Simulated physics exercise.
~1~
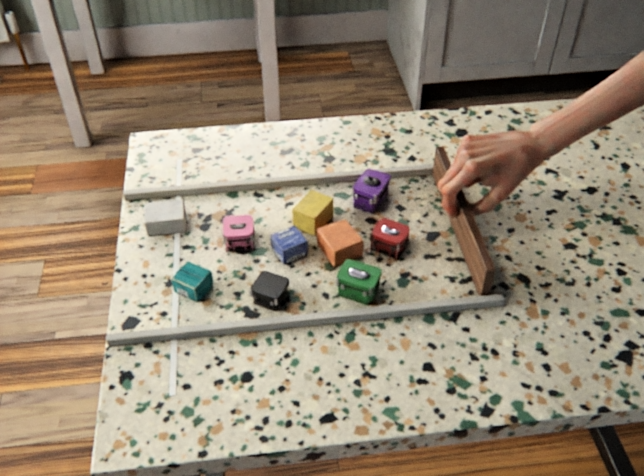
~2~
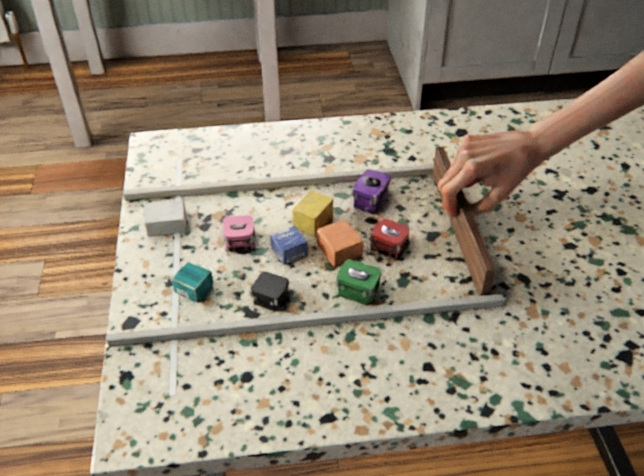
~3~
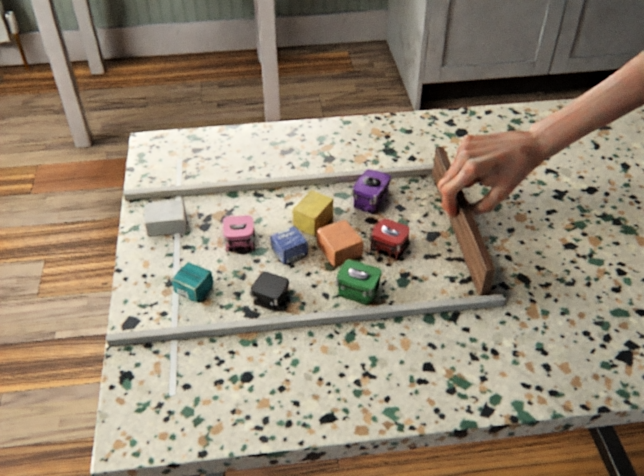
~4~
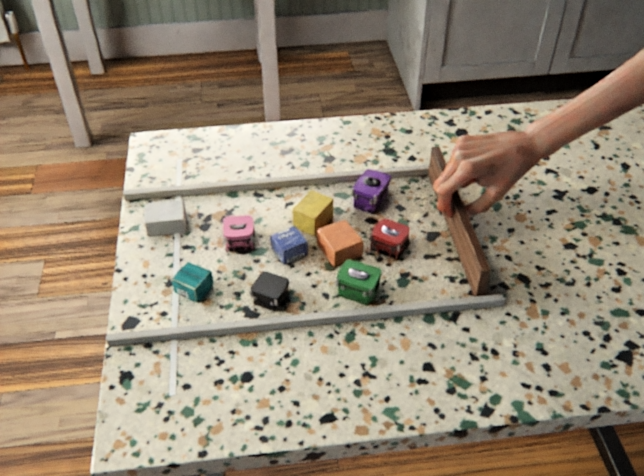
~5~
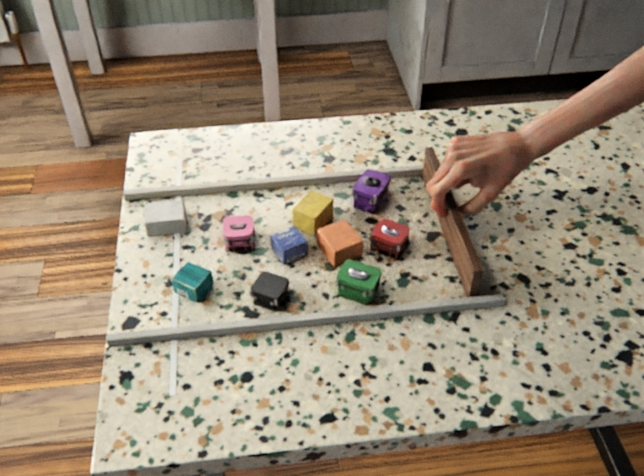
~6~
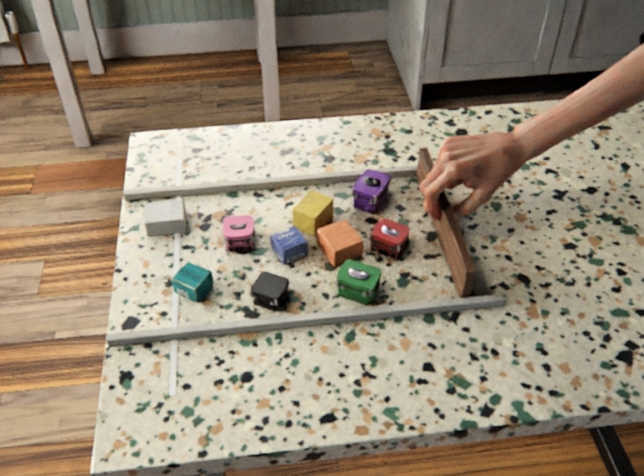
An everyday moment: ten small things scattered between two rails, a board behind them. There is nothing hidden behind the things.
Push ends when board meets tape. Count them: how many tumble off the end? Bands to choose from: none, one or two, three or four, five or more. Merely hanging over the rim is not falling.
Final answer: One or two.
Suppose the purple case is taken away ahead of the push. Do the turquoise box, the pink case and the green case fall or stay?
The turquoise box ends up below - the pink case remains - the green case remains.
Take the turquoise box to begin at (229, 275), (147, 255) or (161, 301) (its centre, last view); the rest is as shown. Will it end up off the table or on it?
Going through the places in order, it ends up falling, it ends up falling, and it ends up falling.
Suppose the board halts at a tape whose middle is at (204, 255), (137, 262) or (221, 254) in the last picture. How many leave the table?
Tallies in the order given: 0, 6, 0.
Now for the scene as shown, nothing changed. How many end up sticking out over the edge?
The number overhanging is 4.
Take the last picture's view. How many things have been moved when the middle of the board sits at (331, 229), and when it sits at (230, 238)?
At the first spot the count is 7, and at the second it is 9.
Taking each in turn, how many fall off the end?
It comes to 2.
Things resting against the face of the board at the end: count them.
It adds up to 4.
Soon after, none off yet; white block at rest near (165, 218); turquoise box at rest near (193, 282); pink case moved a little near (225, 234).
At rest, the number that fall off is one or two; fallen, blue box and turquoise box.
